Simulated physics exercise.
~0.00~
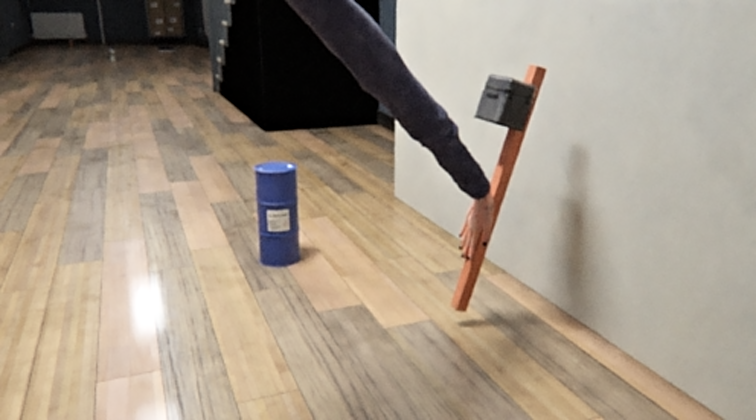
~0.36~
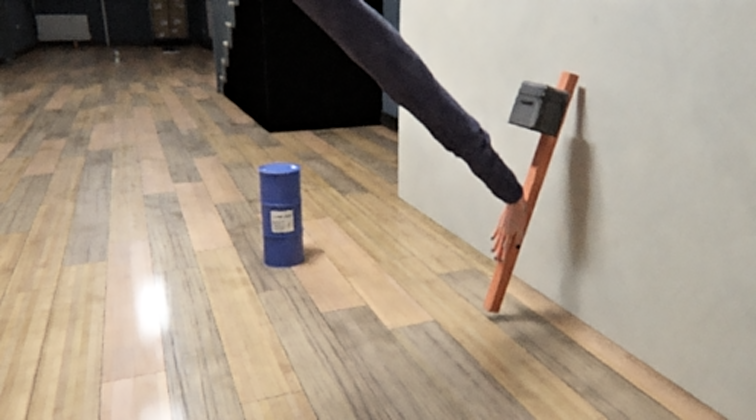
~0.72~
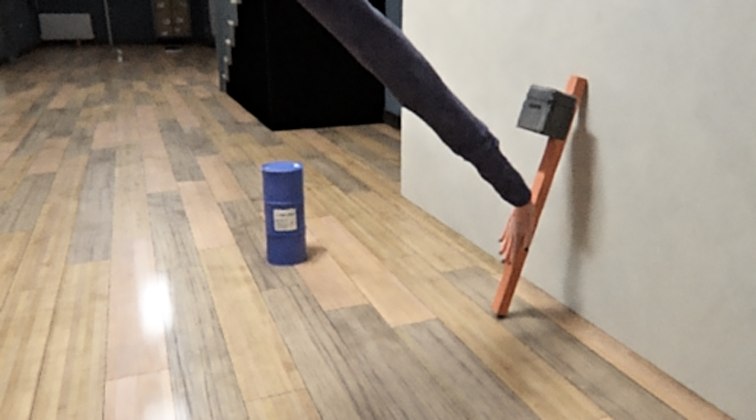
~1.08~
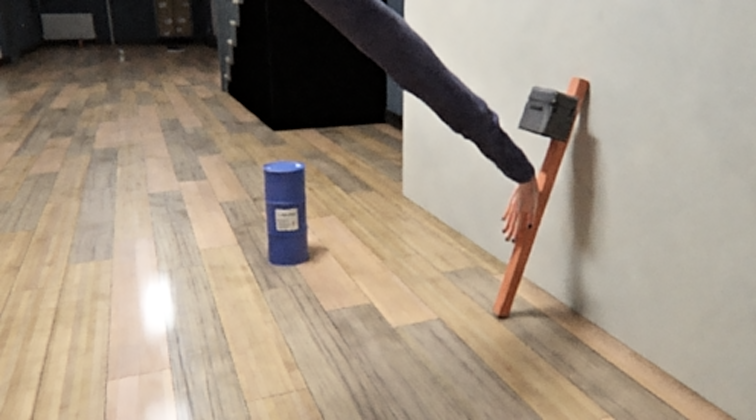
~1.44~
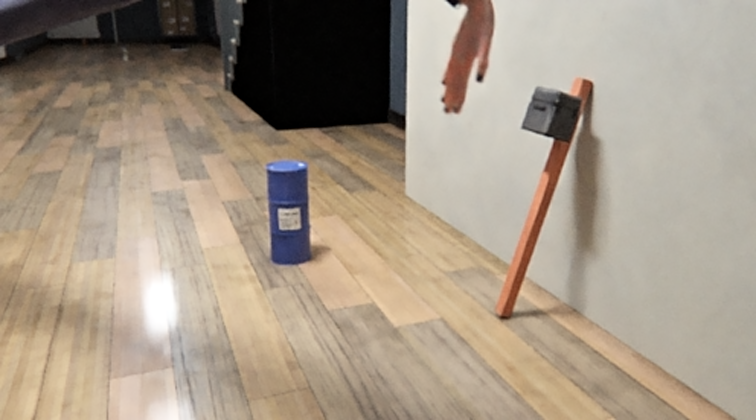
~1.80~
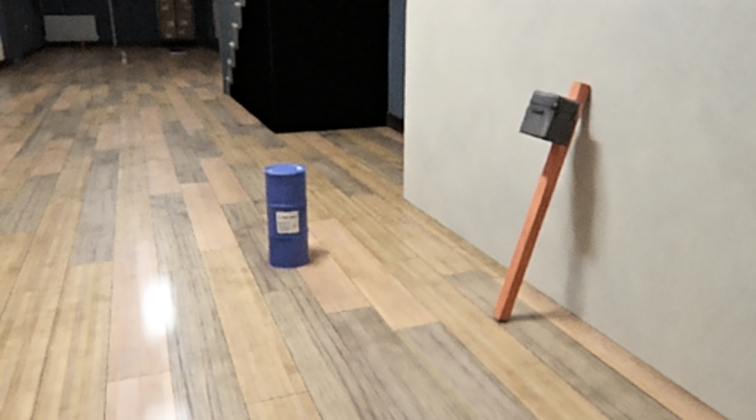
An orange pole with a dark grey box fixed near its top is held at a slant by a hand reaching in from above, on a wooden floor beside a bare pale wall. The hand carries it a little to the right until its upper end leans against the wall and its foot rests on the boards. The fingers then loosen, and the hand draws back up and out of view. The pole stays leaning without slipping. A blue canister stands to its left throughout, and both end at rest.
